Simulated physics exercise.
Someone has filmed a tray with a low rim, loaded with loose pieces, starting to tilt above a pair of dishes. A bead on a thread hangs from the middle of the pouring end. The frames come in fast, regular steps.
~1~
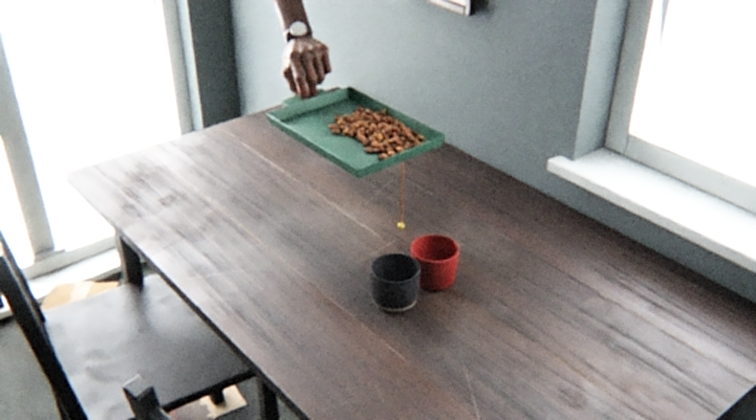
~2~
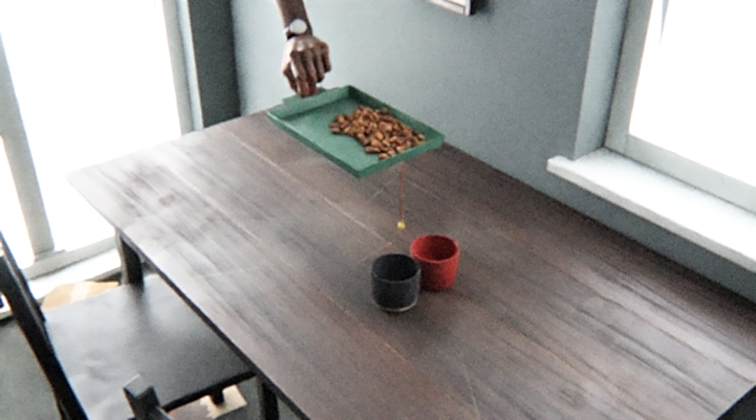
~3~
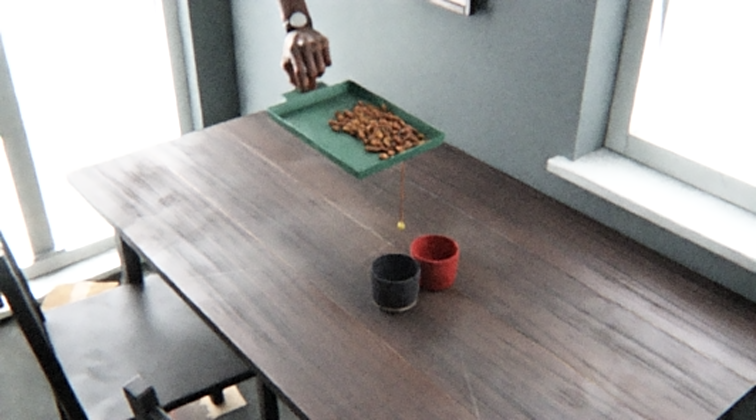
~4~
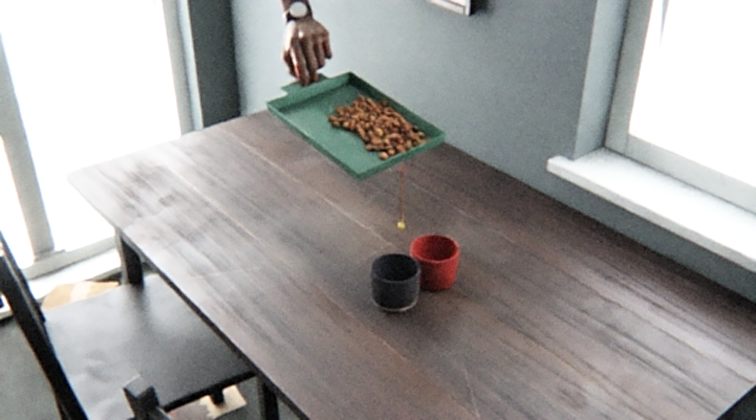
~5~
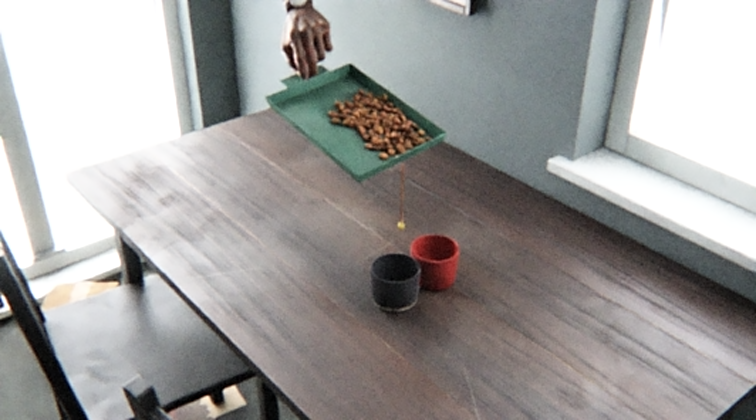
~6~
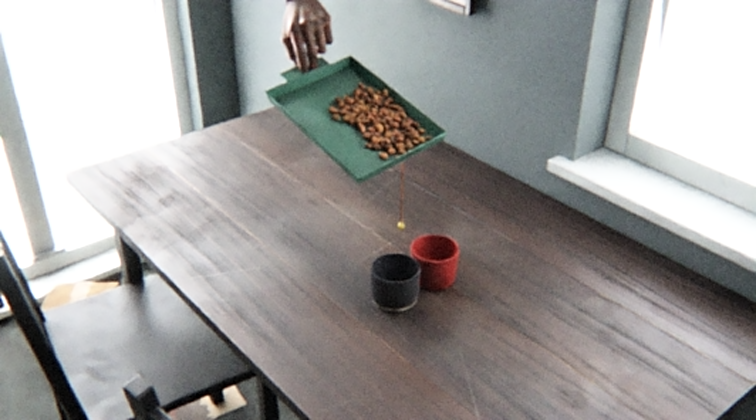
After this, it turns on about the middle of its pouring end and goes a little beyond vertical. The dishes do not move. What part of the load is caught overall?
They take under half between them.
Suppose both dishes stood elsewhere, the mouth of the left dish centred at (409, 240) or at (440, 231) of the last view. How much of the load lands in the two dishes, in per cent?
About 10 and 0 per cent.
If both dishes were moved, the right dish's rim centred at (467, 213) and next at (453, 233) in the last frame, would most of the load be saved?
At the first place the smaller part, at the second the smaller part.
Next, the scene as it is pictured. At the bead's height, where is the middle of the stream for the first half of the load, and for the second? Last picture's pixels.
The first part at (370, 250); the rest at (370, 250).
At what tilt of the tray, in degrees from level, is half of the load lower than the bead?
Near 95 degrees.
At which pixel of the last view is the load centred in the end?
Roughly at (367, 287).
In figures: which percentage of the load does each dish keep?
About: Left dish 20, right dish 10 per cent.
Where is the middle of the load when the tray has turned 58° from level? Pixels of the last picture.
Near (382, 151).
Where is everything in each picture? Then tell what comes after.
The first picture shows corners of the pouring end at (359, 167) and (441, 135), level; middle of the load at (378, 133), bits of dog kibble; left dish at (411, 292); right dish at (451, 271); bead on its thread at (401, 226).
The second picture shows corners of the pouring end at (359, 168) and (441, 135), level; middle of the load at (378, 132).
The third picture shows corners of the pouring end at (359, 169) and (441, 134), tipped barely, lowest at the left corner; middle of the load at (378, 130).
The fourth picture shows corners of the pouring end at (359, 171) and (442, 133), tipped a little, lowest at the left corner; middle of the load at (378, 127).
The fifth picture shows corners of the pouring end at (359, 172) and (442, 133), tipped a little, lowest at the left corner; middle of the load at (378, 124).
The sixth picture shows corners of the pouring end at (359, 174) and (443, 132), tipped a little, lowest at the left corner; middle of the load at (378, 121); left dish at (411, 292); right dish at (451, 271).
Soon after the last picture, tray tipped steeply; all on the tray.
A little later, tray tipped right over; about a quarter on the tray; a small part in the left dish; a stray few in the right dish; about a quarter outside both; about a quarter in the air.
Later still, tray tipped past a quarter turn; about a quarter in the left dish; a small part in the right dish; most outside both.
At rest, tray tipped past a quarter turn; about a quarter in the left dish; a small part in the right dish; most outside both.
